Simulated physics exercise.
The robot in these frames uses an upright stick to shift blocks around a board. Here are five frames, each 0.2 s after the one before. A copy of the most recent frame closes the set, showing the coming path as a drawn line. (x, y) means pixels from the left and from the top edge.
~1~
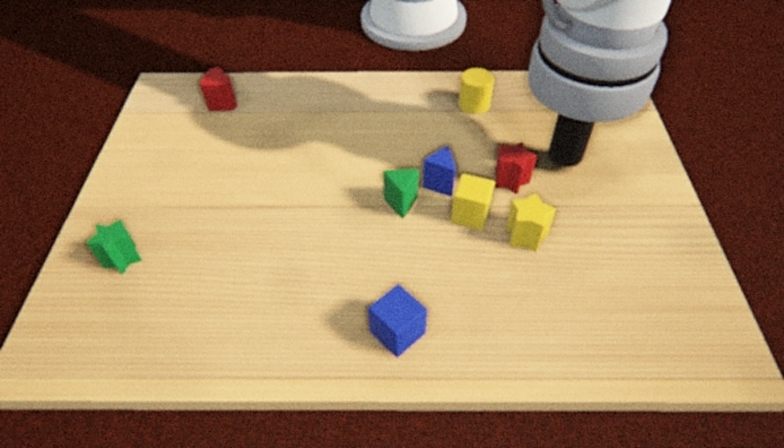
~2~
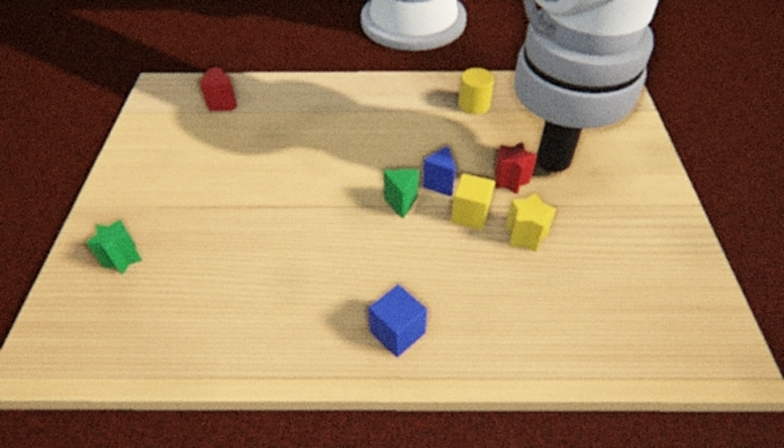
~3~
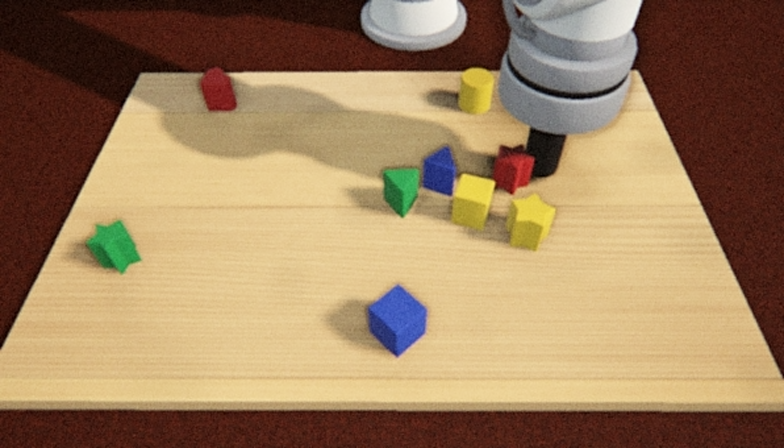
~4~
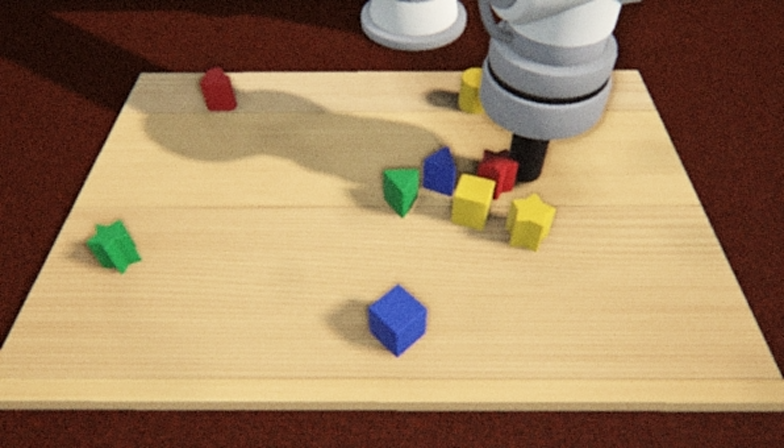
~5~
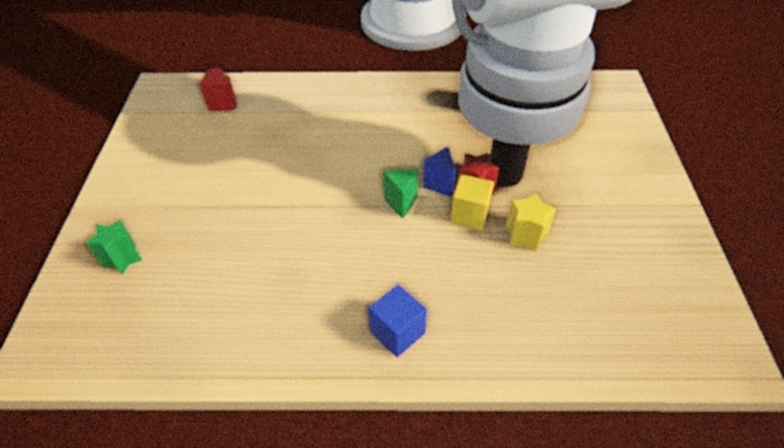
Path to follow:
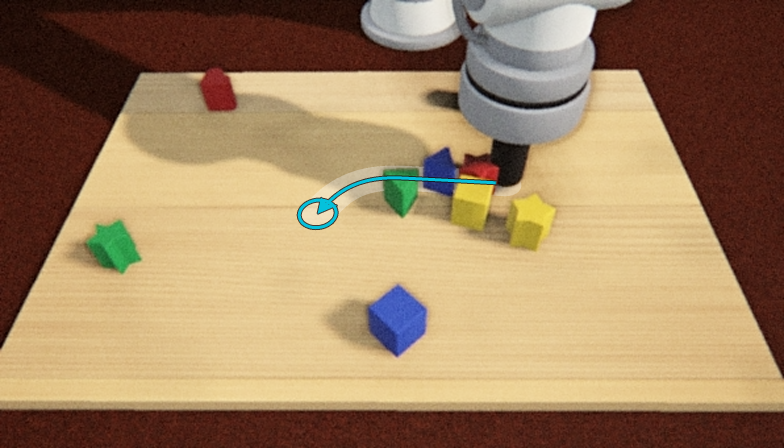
A grey-and-white robot arm with a black stick stands over a pale wooden board on a dark red surface, seen from above at an angle by a still camera. Red, yellow, blue and green blocks cluster near the stick, with others at the back, far left and front centre. The stick slides left and slightly forward, then pushes the red star a short way left behind the yellow square.
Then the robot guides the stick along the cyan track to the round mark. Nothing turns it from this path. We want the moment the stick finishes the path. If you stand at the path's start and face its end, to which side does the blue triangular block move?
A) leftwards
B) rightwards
That would be A.
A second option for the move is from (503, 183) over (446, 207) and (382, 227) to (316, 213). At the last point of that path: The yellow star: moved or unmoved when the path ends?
In the end it has not been moved.
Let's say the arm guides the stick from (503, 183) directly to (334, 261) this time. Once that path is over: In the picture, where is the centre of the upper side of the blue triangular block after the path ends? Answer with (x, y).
It will end up at (406, 153).
The line goes from (503, 183) by way of (436, 180) and (369, 180) to (318, 214).
What follows on the original path. One third of the way, stick at (436, 172); green triangular block at (384, 184), turned 50° anticlockwise; blue triangular block at (383, 159); yellow square at (469, 192), turned 20° anticlockwise; red star at (411, 166), turned 15° anticlockwise.
Two thirds of the way, stick at (367, 173); green triangular block at (368, 195); blue triangular block at (330, 170), turned 35° clockwise; yellow square at (469, 192), turned 20° anticlockwise; red star at (357, 176), turned 60° anticlockwise.
At the end, stick at (317, 206); green triangular block at (369, 204), turned 195° anticlockwise; blue triangular block at (275, 199), turned 55° clockwise; yellow square at (469, 192), turned 20° anticlockwise; red star at (337, 204), turned 120° anticlockwise; yellow star unmoved.
